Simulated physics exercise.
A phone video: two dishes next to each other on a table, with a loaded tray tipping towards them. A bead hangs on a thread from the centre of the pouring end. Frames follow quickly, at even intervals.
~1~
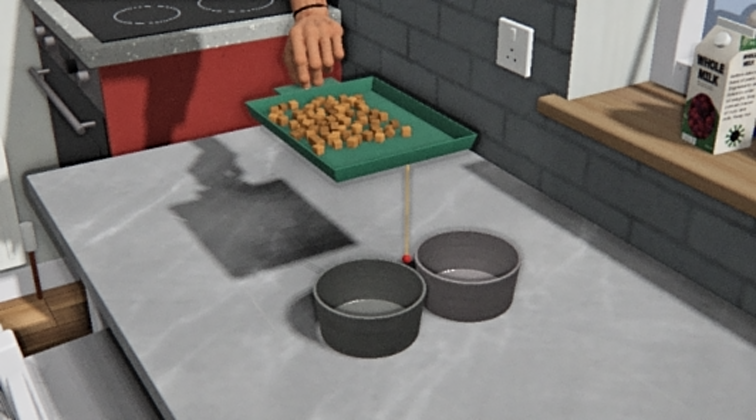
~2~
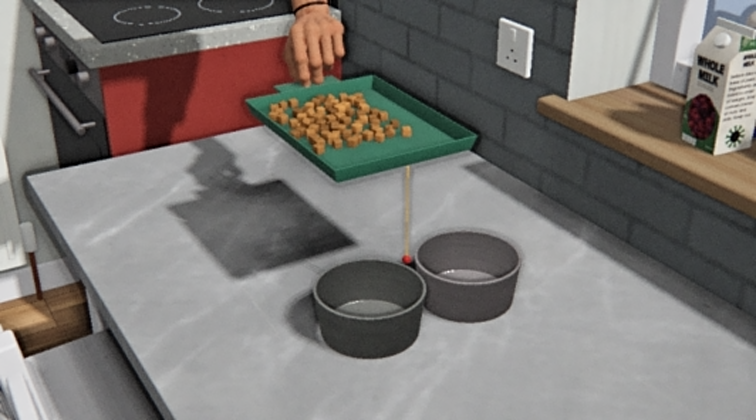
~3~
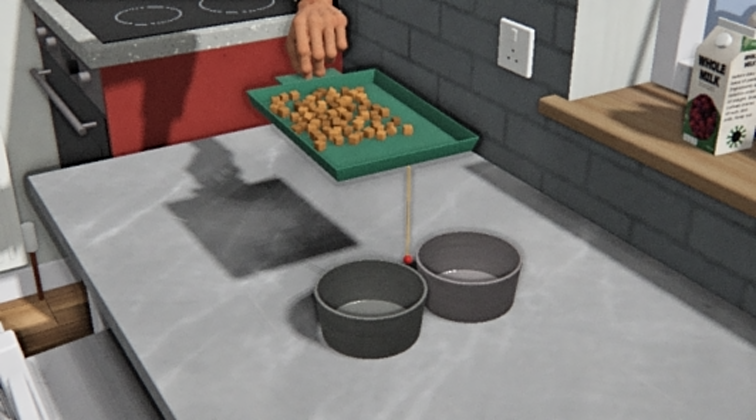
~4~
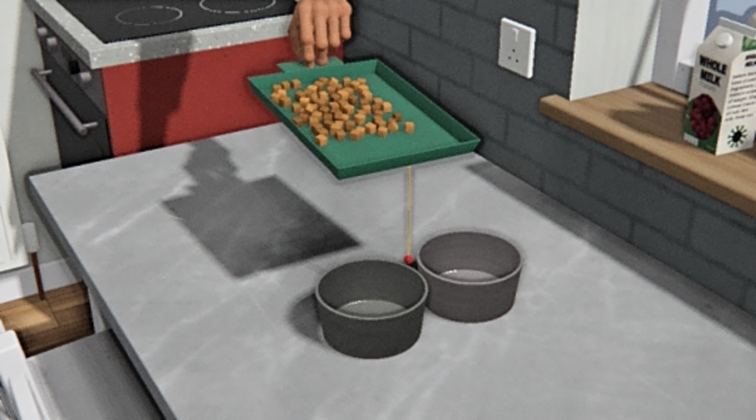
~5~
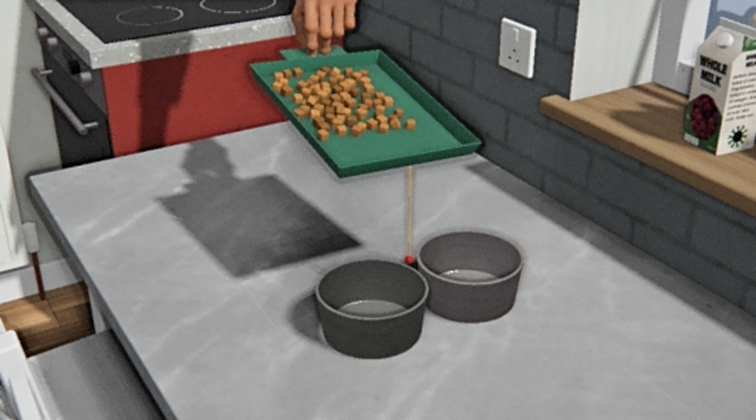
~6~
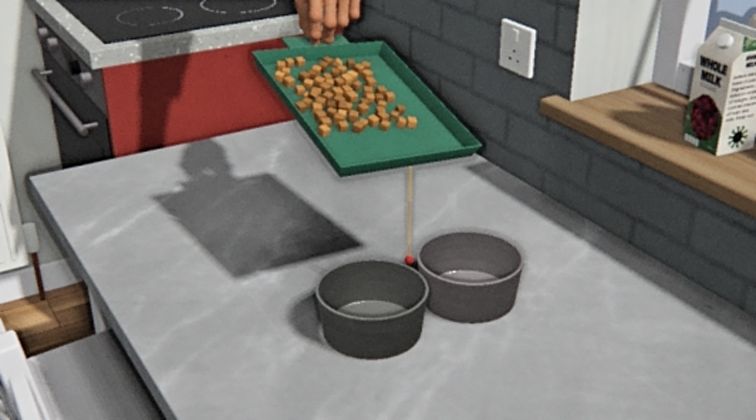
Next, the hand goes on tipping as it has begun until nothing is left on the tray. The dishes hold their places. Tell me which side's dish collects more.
The dish on the right is going to receive more.
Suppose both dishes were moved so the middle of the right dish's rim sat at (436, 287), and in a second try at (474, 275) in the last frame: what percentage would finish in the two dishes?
Result, in turn: 50 %, 100 %.
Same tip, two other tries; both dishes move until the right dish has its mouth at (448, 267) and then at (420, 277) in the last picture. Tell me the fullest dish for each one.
In the first try it's the right-side dish, and in the second it's the right-side dish.
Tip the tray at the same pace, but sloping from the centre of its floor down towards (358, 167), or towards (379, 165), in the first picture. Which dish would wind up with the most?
So: The left-standing dish on the first go, the left-standing dish on the second.
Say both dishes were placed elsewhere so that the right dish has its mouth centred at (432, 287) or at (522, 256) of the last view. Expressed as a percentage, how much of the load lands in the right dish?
Respectively 50 % and 30 %.
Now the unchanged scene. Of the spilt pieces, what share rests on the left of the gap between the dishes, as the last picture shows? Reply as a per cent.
My estimate is some 10 per cent.
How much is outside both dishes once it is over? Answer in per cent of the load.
I'd put it at about 20 percent.
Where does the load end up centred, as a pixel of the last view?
It settles centred around (471, 298).
Just after the last frame, tray tipped steeply; almost all on the tray; about a tenth in the air.
A moment on, tray tipped past a quarter turn; roughly two thirds on the tray; just a few in the left dish; about a tenth in the right dish; just a few outside both; roughly a quarter in the air.
Further on, tray tipped past a quarter turn; about a tenth in the left dish; the larger part in the right dish; roughly a quarter outside both.
When it is over, tray tipped past a quarter turn; about a tenth in the left dish; the larger part in the right dish; roughly a quarter outside both.
